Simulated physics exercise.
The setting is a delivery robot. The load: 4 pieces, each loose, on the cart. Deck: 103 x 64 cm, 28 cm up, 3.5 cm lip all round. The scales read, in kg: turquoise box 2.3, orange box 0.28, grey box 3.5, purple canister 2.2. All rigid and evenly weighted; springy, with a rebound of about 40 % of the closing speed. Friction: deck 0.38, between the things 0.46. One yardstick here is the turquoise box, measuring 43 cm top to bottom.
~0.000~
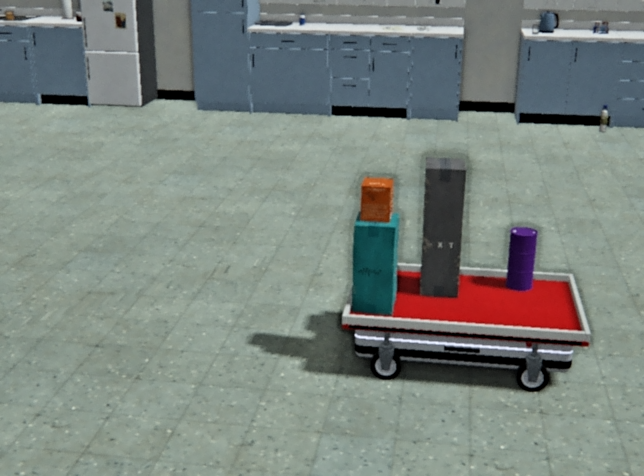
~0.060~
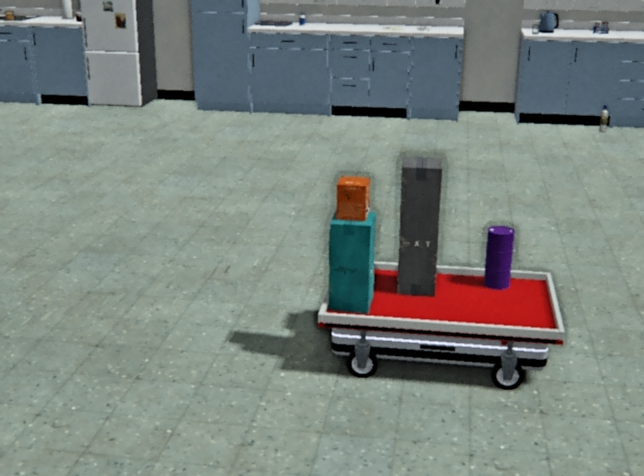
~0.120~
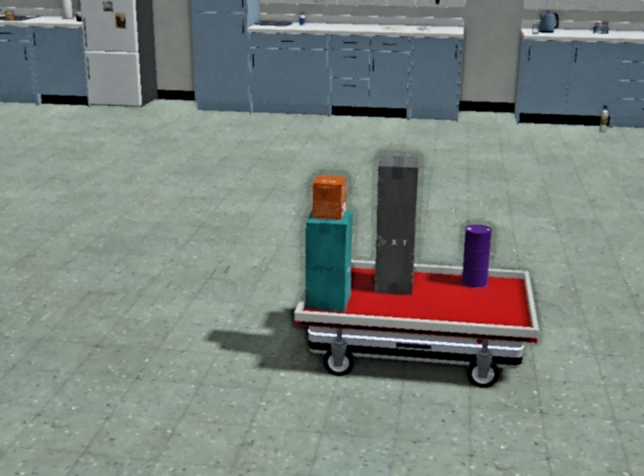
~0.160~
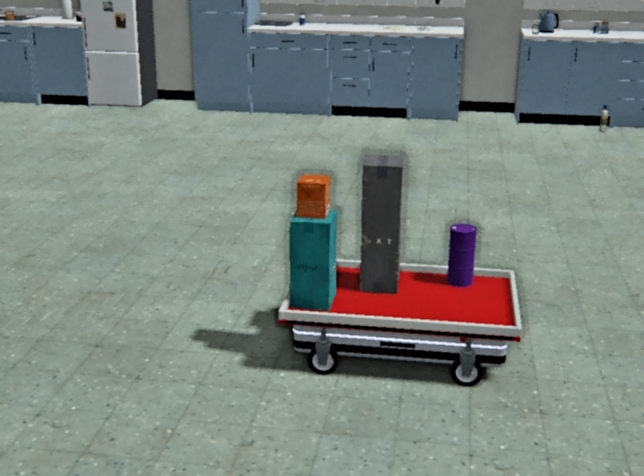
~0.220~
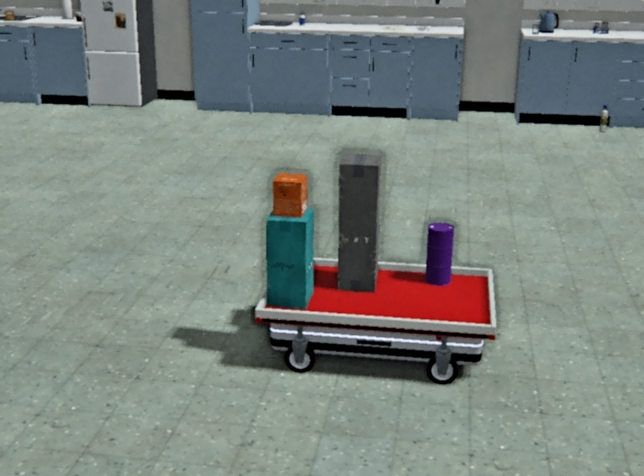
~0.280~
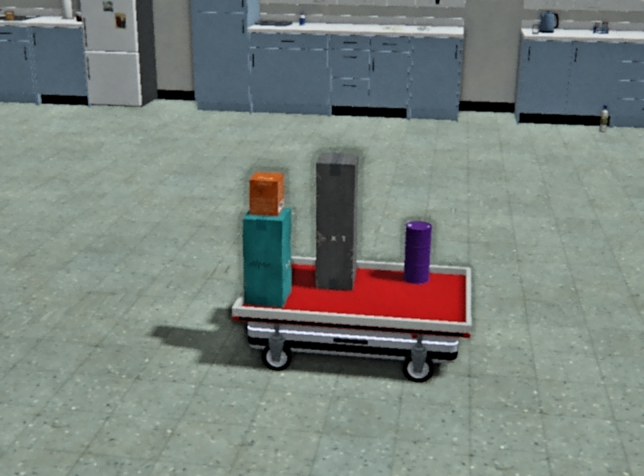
A low cart with a red bed and pale rim carries a turquoise box with an orange box on top at its left end, a tall grey box near the middle and a purple canister to the right. It stands out on a pale tiled floor, seen from slightly above, with blue-grey cabinets and a white fridge behind. The cart rolls steadily left, its load riding upright, while the camera stays still.
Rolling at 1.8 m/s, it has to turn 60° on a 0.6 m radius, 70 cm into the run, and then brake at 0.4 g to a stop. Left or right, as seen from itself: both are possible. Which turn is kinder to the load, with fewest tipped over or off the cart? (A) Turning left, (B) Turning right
(B) Turning right.
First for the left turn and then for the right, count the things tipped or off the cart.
With a left turn it's 4; with a right turn it's 3.
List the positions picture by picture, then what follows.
In the first picture, 0 cm covered; turquoise box (375, 263); orange box (377, 200).
In the second picture, 11 cm covered; grey box (419, 226); purple canister (499, 258).
In the third picture, 22 cm covered; grey box (397, 225); purple canister (477, 256).
In the fourth picture, 29 cm covered; grey box (382, 224); purple canister (462, 255).
In the fifth picture, 40 cm covered; grey box (359, 223); purple canister (440, 254).
In the sixth picture, 50 cm covered; turquoise box (268, 256); orange box (267, 194).
Turning left. At 0.78 s, 140 cm covered, turned 52°; turquoise box, orange box and grey box now off the cart; purple canister 35° off upright.
After 1.28 s, 203 cm covered, turned 60°; purple canister now off the cart.
In the end (1.8 s), off the cart, turquoise box, orange box, grey box and purple canister.
Turning right instead, turquoise box, orange box and grey box tipped over or off the cart, 3 of 4 in all.
